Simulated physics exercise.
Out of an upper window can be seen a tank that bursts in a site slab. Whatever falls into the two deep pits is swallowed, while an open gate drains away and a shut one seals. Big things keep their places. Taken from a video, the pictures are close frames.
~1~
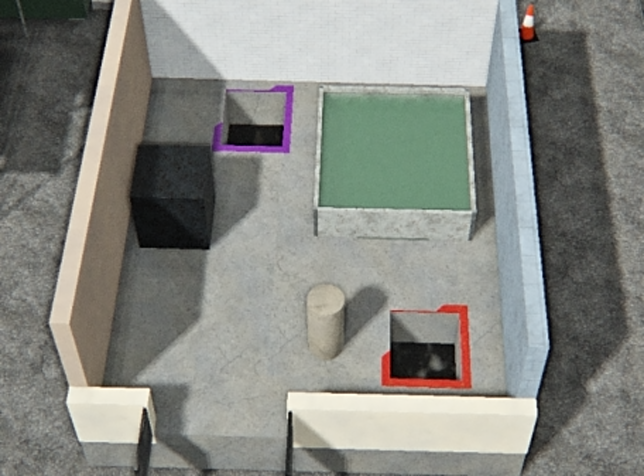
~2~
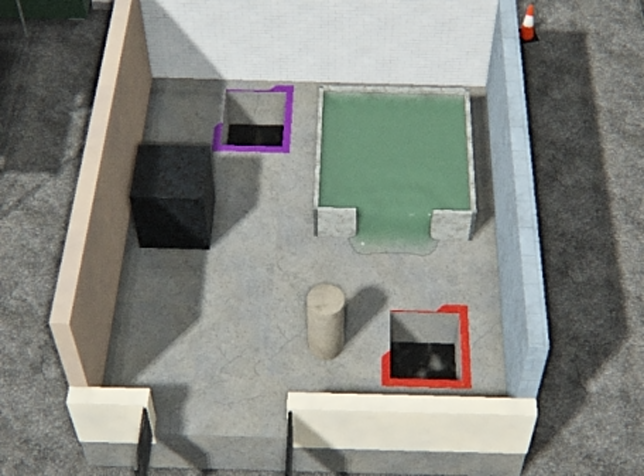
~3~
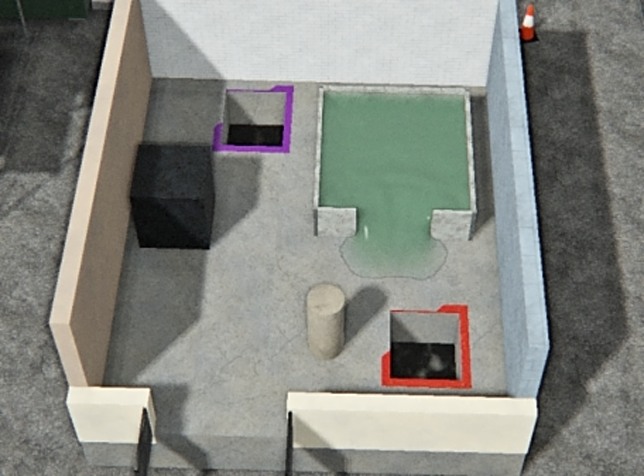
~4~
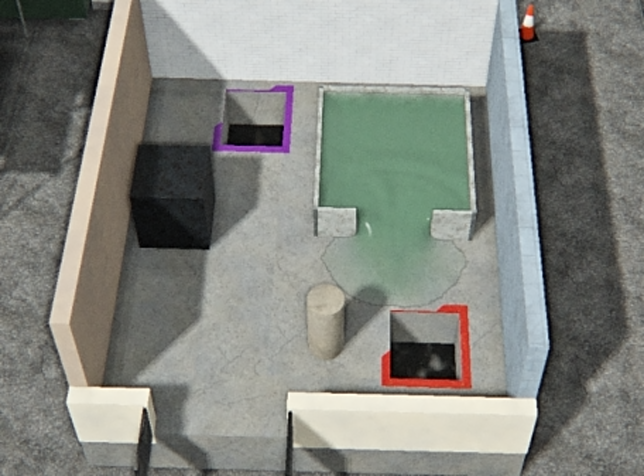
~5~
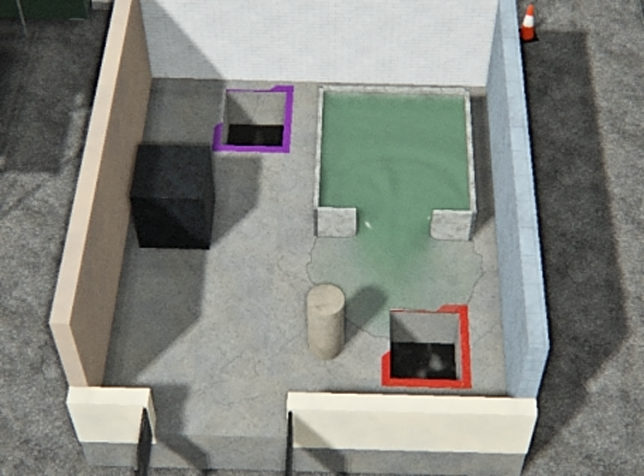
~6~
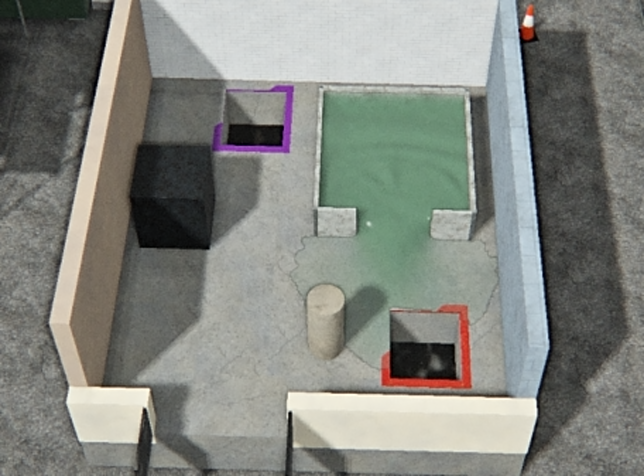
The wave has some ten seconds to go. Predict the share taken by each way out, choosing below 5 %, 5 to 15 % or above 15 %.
Predicted: The gate takes 5 to 15 %; the purple pit takes below 5 %; the red pit takes above 15 %.
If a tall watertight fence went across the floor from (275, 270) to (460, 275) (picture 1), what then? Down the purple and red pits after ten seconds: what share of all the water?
Purple 20 %, red 10 %.
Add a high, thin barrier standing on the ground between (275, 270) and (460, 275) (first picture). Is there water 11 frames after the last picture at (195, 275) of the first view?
Finding: Waterlogged.
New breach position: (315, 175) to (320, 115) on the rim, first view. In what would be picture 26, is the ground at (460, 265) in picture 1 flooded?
Outcome: Spared.
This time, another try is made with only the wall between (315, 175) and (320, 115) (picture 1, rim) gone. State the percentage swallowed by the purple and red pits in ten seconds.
Result - purple: 40 %; red: 2 %.
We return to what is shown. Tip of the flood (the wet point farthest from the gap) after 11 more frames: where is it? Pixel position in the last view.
By then the tip should be at about (193, 407).
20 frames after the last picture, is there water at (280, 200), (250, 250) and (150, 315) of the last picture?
In that order: No water, dry, under water.
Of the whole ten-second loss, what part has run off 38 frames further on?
Close to 70 per cent, I'd say.
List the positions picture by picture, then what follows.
The first frame shows still water in the tank at (394, 150).
In the second frame, the front is at (432, 244), out from the gap at (394, 228).
In the third frame, the front is at (424, 273), out from the gap at (393, 229).
In the fourth frame, water pours out at (394, 229) and has run to (421, 300).
In the fifth frame, the front is at (375, 330), out from the gap at (394, 228).
In the sixth frame, water pours out at (394, 227) and has run to (383, 363).
A moment on, water covers 20 % of the floor; the gate 0 %, the purple pit 0 %, the red pit 6 %.
Next, water covers 35 % of the floor; the gate 0 %, the purple pit 0 %, the red pit 12 %.
Then, water covers 45 % of the floor; the gate 1 %, the purple pit 0 %, the red pit 21 %.
Later, water covers 55 % of the floor; the gate 3 %, the purple pit 0 %, the red pit 35 %.
In the end, water covers 65 % of the floor; the gate 7 %, the purple pit 0 %, the red pit 49 %.
